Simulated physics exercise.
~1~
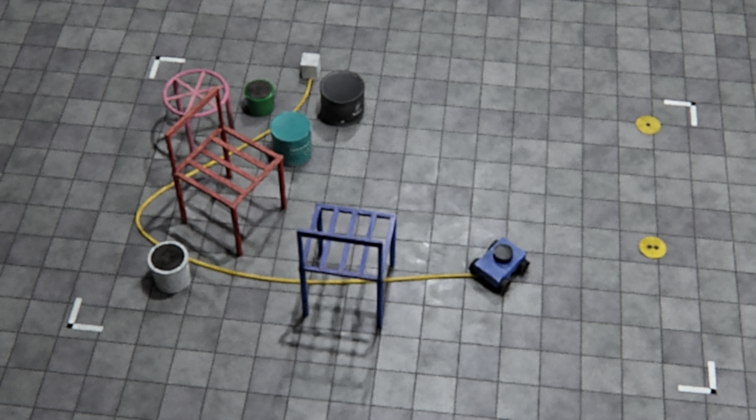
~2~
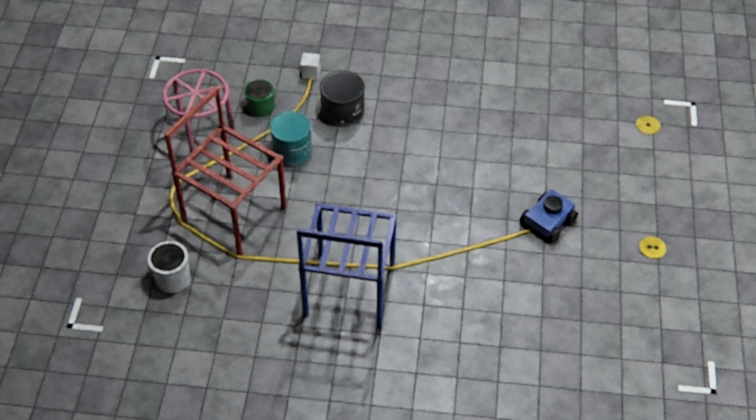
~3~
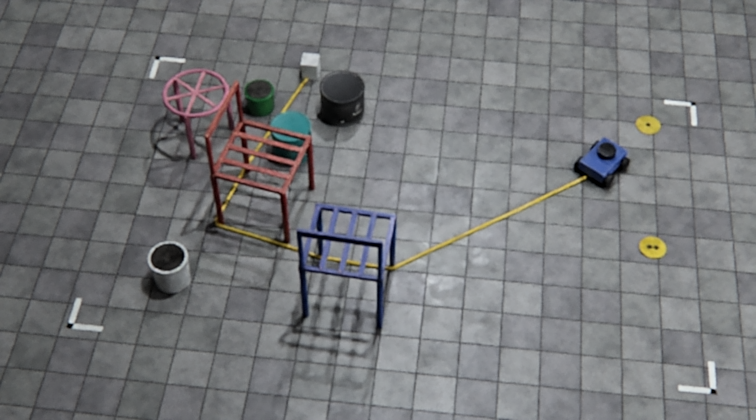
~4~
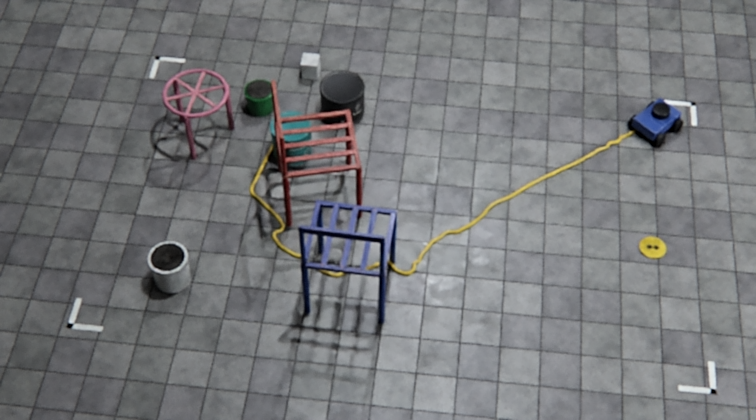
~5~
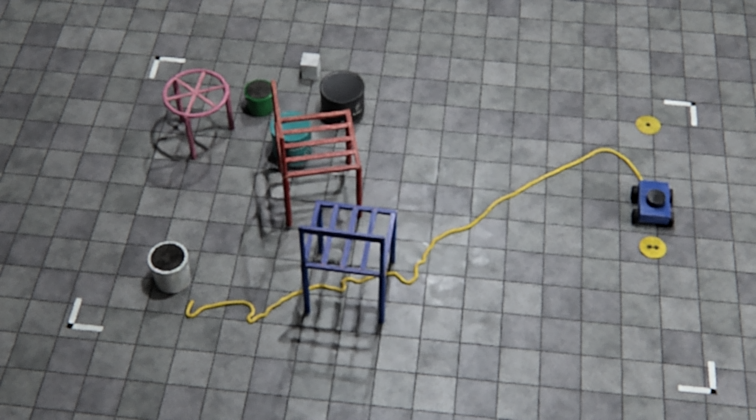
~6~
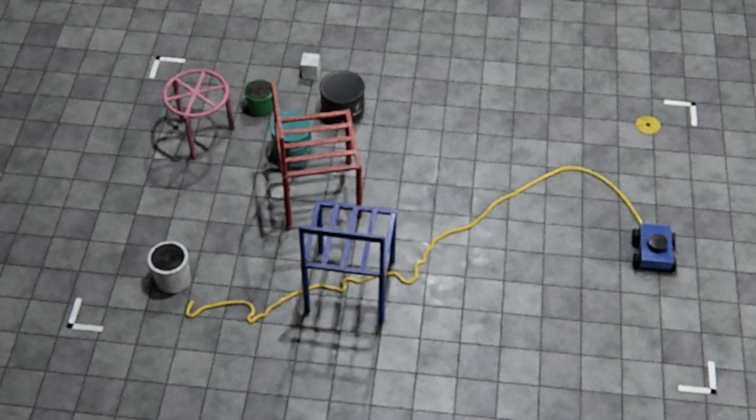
The clip opens on a gray tiled floor where a yellow lead winds from a small pale block, around a red chair and past a blue chair, to a little blue cart, with a pink stool, pots, a bucket and a bin nearby. The cart drives up and right, and the lead draws in against the red chair. As it continues, the tightening lead drags the chair right. By the upper yellow mark, the lead has come off the block and lies slack. The cart then turns down to the lower mark and stops, the loose lead trailing behind.
